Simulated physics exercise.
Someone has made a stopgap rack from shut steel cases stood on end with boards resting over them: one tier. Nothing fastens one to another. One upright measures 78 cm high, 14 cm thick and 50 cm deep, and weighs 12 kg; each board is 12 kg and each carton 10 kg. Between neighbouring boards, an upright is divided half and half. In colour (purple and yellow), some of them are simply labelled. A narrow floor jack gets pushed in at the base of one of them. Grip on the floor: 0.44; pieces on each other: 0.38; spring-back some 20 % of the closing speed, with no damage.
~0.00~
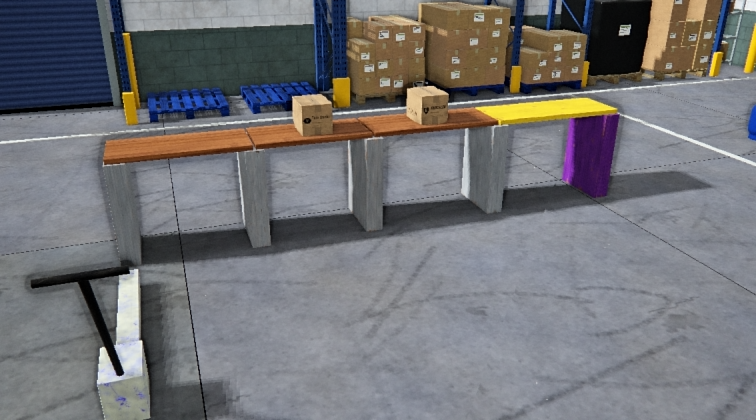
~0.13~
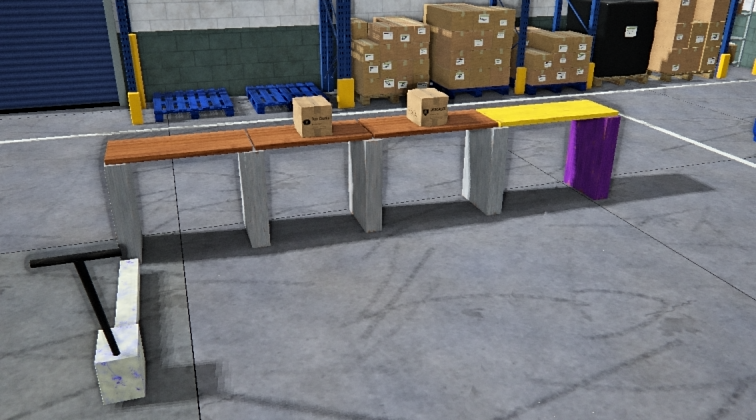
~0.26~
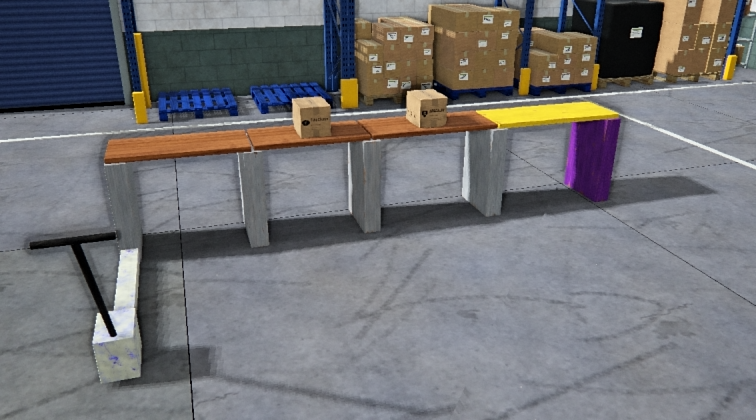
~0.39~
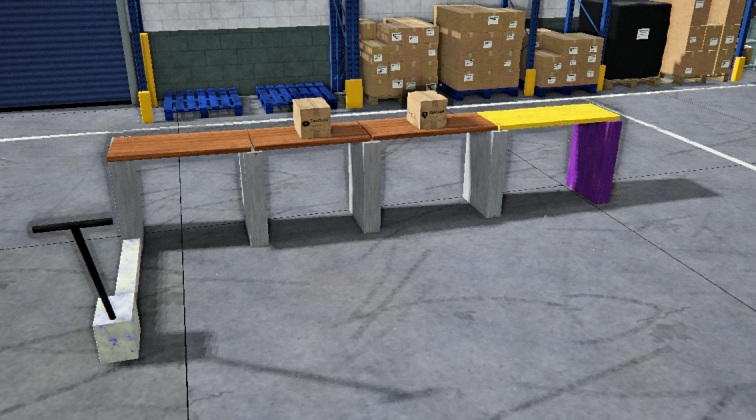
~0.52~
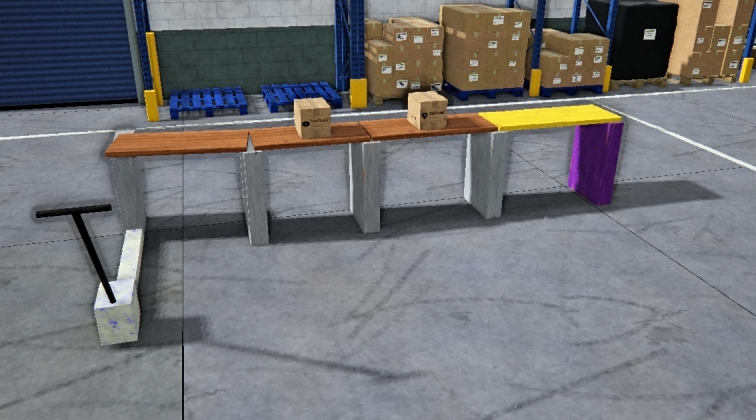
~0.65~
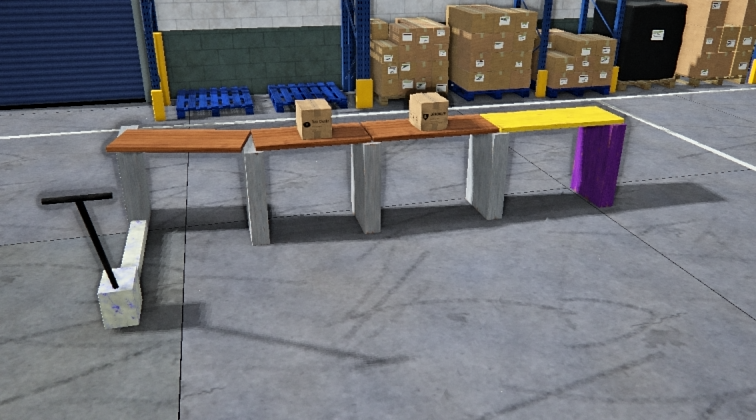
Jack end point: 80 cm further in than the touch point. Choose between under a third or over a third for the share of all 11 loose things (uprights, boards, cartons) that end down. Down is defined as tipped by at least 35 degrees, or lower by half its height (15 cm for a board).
I would say fewer than one in three of them.
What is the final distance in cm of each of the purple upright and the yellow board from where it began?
Well, the purple finishes about 0 cm from where it began, while the yellow finishes about 0 cm from its start.
By 0.78 s, none of the 11 pieces down, 2 disturbed.
By 1.08 s, 1 of the 11 pieces down.
When it is over (2.1 s), 1 of the 11 pieces down; purple upright unmoved; yellow board unmoved. That is 9 per cent. In pixels of the last frame, middles, purple upright near (597, 158), yellow board near (551, 119).
